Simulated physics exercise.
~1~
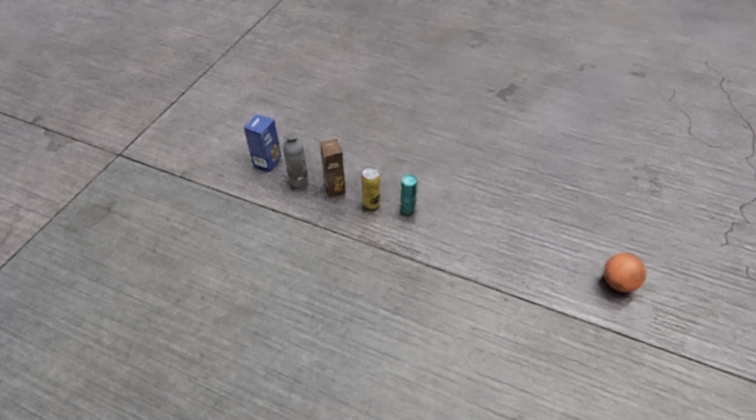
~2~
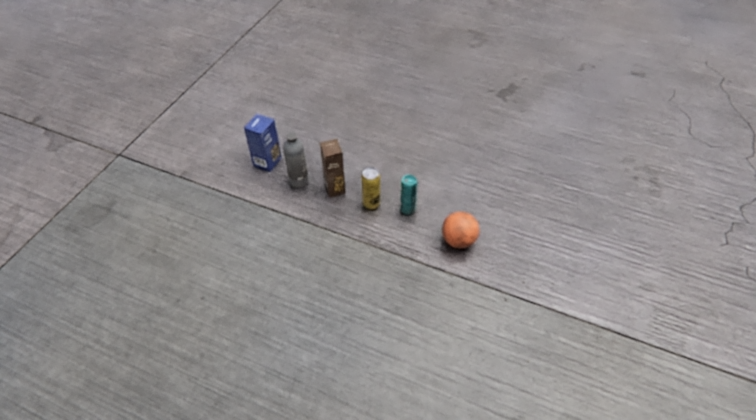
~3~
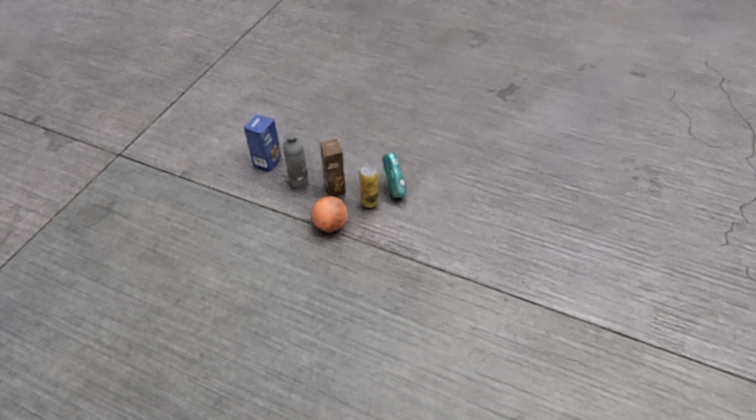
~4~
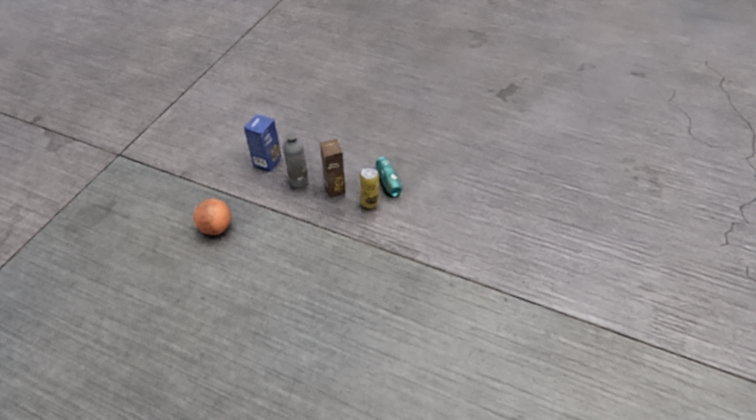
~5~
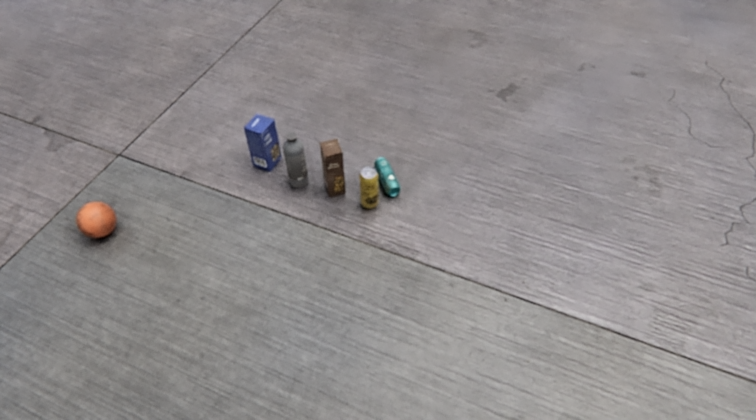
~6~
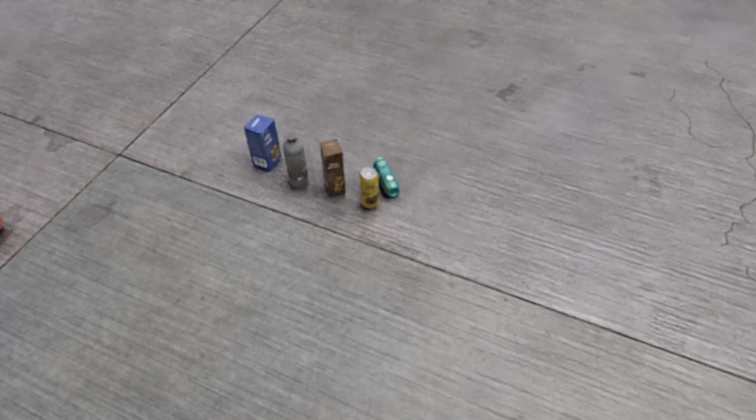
An orange ball rolls left, tips over the turquoise can, and leaves four items standing.
